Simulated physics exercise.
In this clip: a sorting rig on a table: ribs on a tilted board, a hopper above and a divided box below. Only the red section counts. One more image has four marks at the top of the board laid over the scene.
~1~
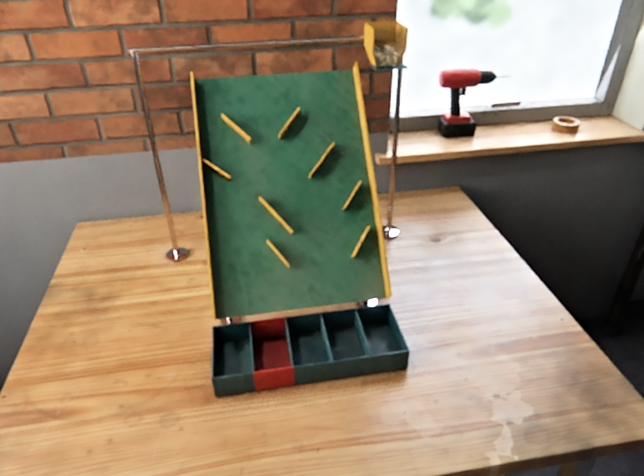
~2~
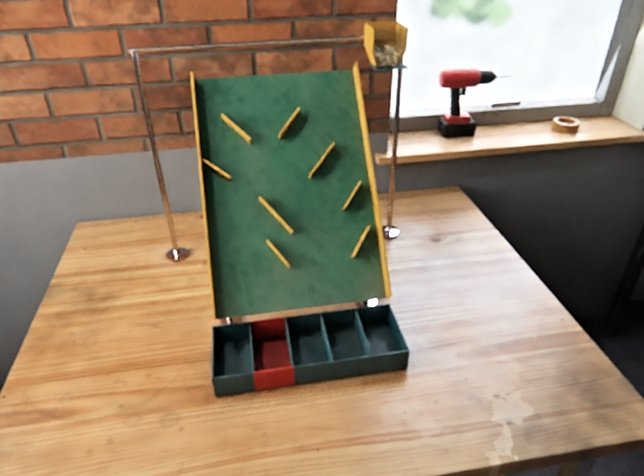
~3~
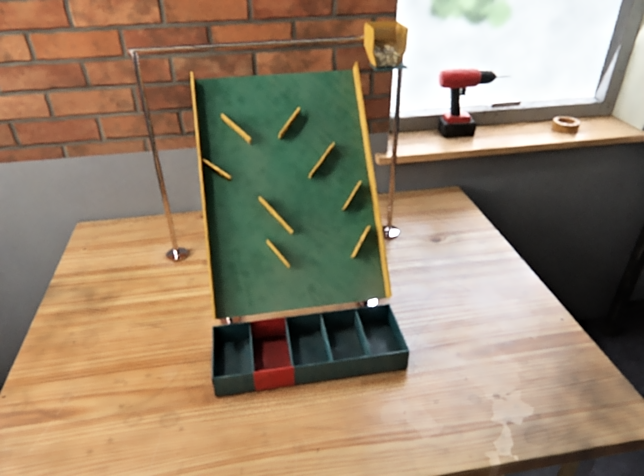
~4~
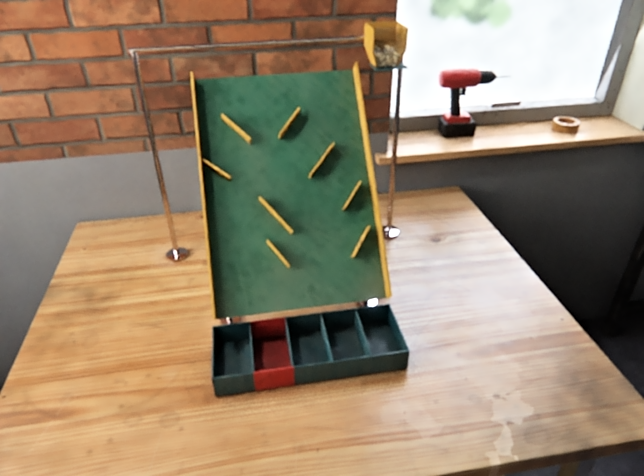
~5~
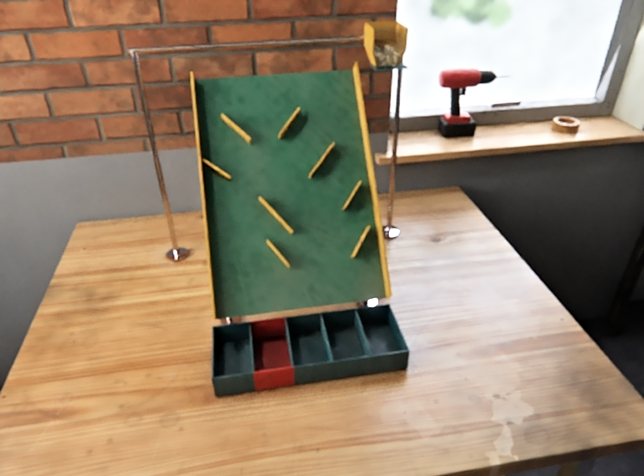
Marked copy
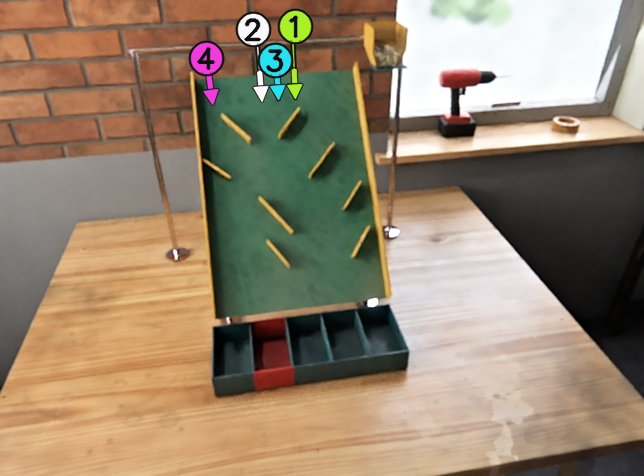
A green tilted board with yellow ribs standing motionless on a wooden table, above a divided box with one red section.
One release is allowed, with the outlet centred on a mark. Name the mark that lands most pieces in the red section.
Go for 4.
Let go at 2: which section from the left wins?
It is the fourth one.
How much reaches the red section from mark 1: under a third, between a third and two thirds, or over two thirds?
Under a third.
On the marked copy, mark 1 meets the board at (295, 93); mark 2 meets the board at (261, 95); mark 3 meets the board at (278, 94); mark 4 meets the board at (212, 99).
Choosing 1, a small part in the red section, nearly all in other sections.
Choosing 2, none in the red section, nearly all in other sections, a stray few held on the board, a stray few outside the box.
Choosing 3, a small part in the red section, most in other sections, a small part outside the box.
Choosing 4, about half in the red section, about a third in other sections, a small part held on the board, a stray few outside the box.
